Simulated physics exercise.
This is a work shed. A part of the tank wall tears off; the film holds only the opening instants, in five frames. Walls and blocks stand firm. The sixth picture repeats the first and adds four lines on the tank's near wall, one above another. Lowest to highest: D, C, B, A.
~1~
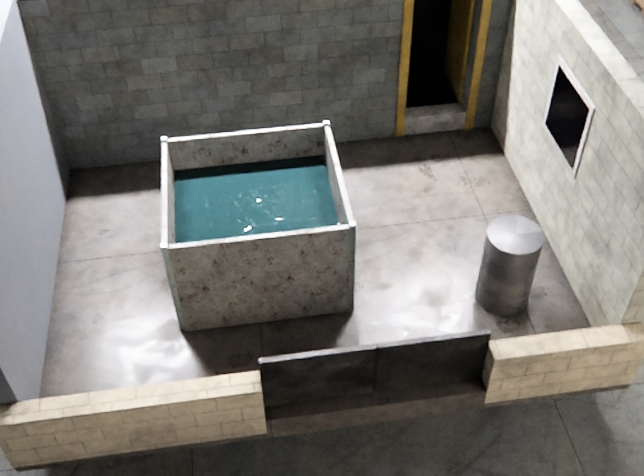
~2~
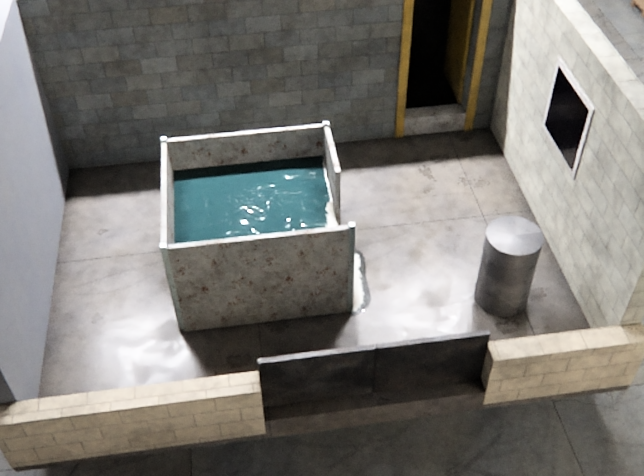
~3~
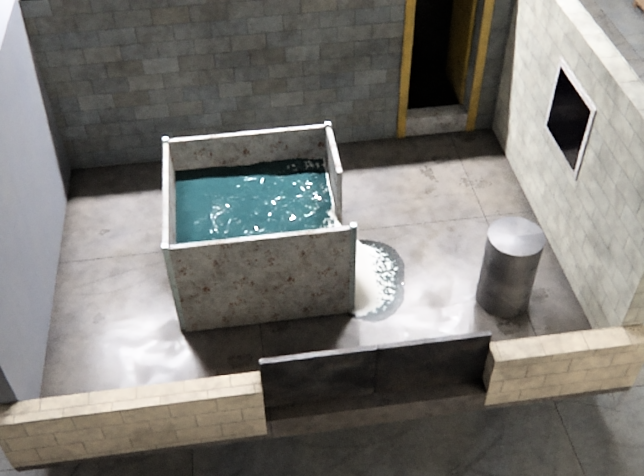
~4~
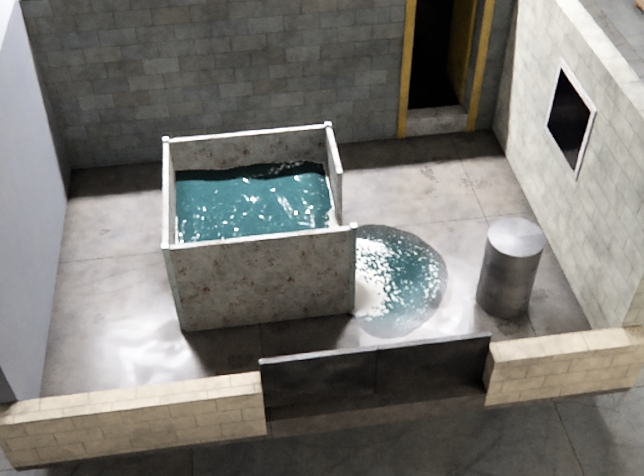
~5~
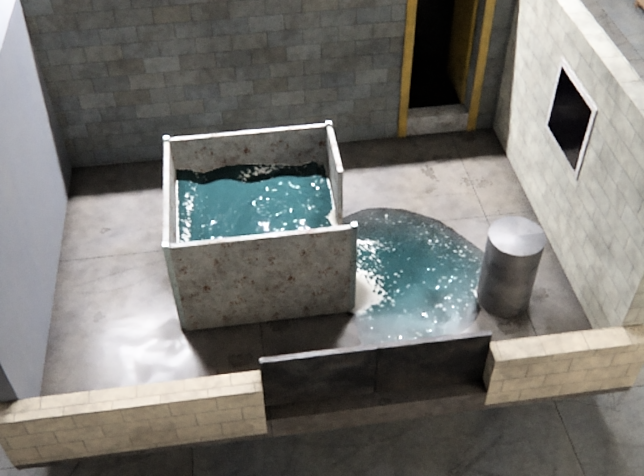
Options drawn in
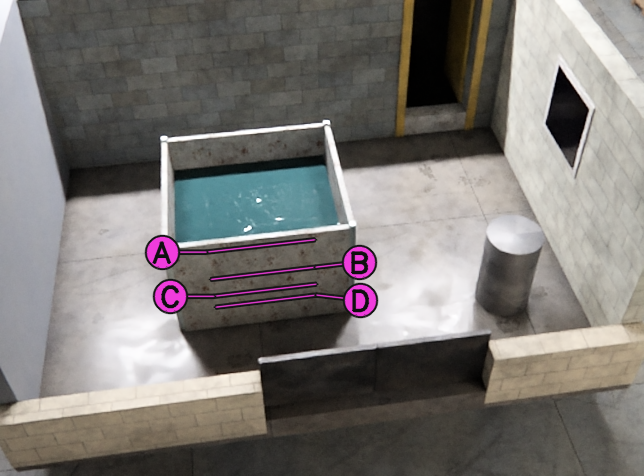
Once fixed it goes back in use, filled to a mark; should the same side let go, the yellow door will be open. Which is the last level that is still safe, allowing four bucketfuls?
B is the one.
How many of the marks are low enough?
Three of them.
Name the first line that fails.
That is line A.
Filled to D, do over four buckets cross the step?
No.
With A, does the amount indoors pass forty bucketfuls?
No, it does not.
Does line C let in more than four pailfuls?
No.
On the marked copy, A at (260, 245); B at (263, 273); C at (265, 290); D at (266, 301); from the bottom up D, C, B, A.
If A is chosen, about 14 bucketfuls get in.
If B is chosen, a bucket or two gets in.
If C is chosen, nothing gets over.
If D is chosen, nothing gets over.
